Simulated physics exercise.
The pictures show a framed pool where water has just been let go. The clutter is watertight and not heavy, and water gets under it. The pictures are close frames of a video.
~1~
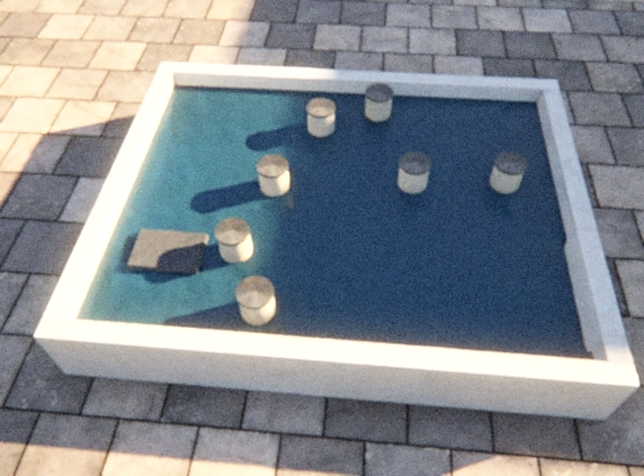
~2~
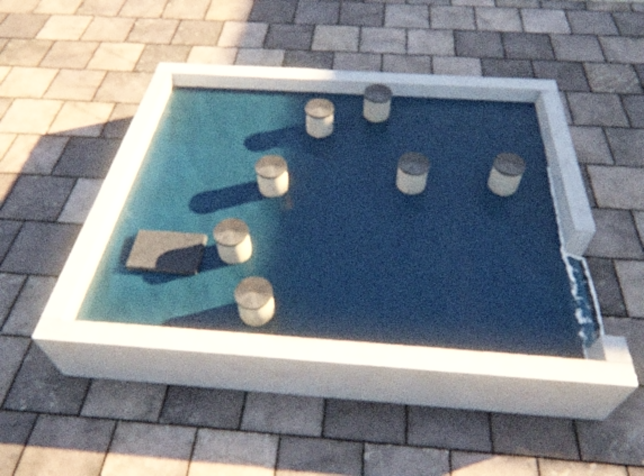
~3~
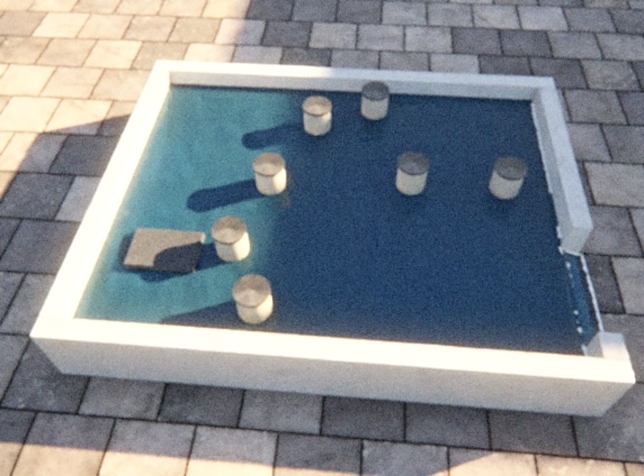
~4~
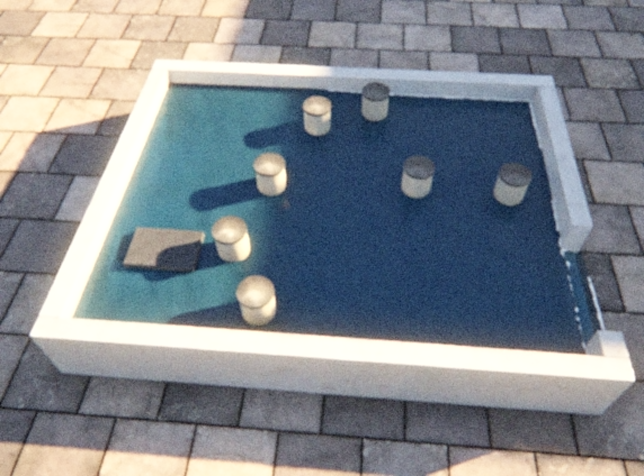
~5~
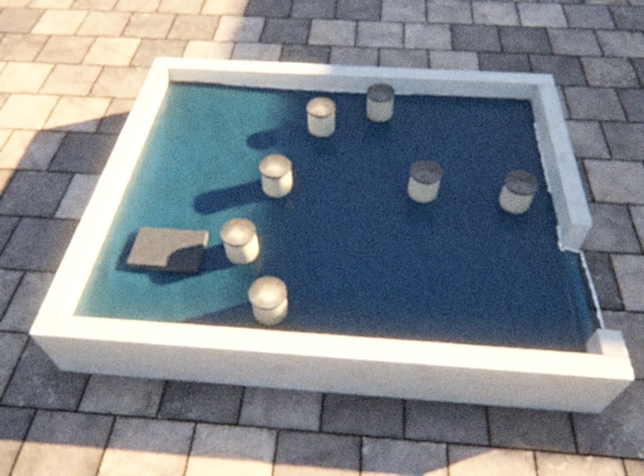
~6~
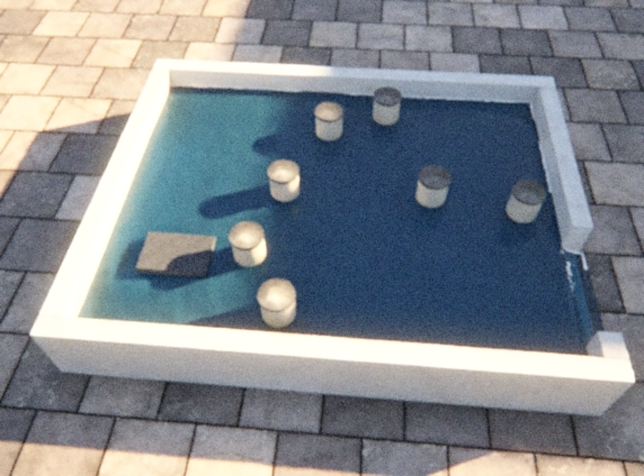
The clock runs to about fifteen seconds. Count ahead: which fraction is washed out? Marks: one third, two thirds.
That comes to less than a third.
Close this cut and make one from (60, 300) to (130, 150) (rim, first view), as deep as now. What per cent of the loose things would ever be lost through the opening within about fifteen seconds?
Close to 50 %.
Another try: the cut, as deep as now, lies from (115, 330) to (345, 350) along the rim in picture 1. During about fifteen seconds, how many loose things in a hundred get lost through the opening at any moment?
Near 50 in a hundred.
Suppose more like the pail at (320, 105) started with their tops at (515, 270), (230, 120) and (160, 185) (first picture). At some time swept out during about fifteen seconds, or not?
As listed: Washed out, stays, kept in.
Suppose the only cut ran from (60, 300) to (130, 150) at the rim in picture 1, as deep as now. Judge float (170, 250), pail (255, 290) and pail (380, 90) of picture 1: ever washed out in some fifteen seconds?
One after the other: Washed out, out, kept in.
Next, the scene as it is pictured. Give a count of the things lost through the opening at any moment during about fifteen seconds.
It comes to 2.
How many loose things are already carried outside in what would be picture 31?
The number is 2.
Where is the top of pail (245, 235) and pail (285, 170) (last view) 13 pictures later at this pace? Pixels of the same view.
At about (285, 250) and (319, 187).
A moment on, 0 of 8 are out; 8 afloat.
Next, 1 of 8 are out; 7 afloat.
Later, 2 of 8 are out; 6 afloat.
In the end, 2 of 8 are out; 6 afloat.
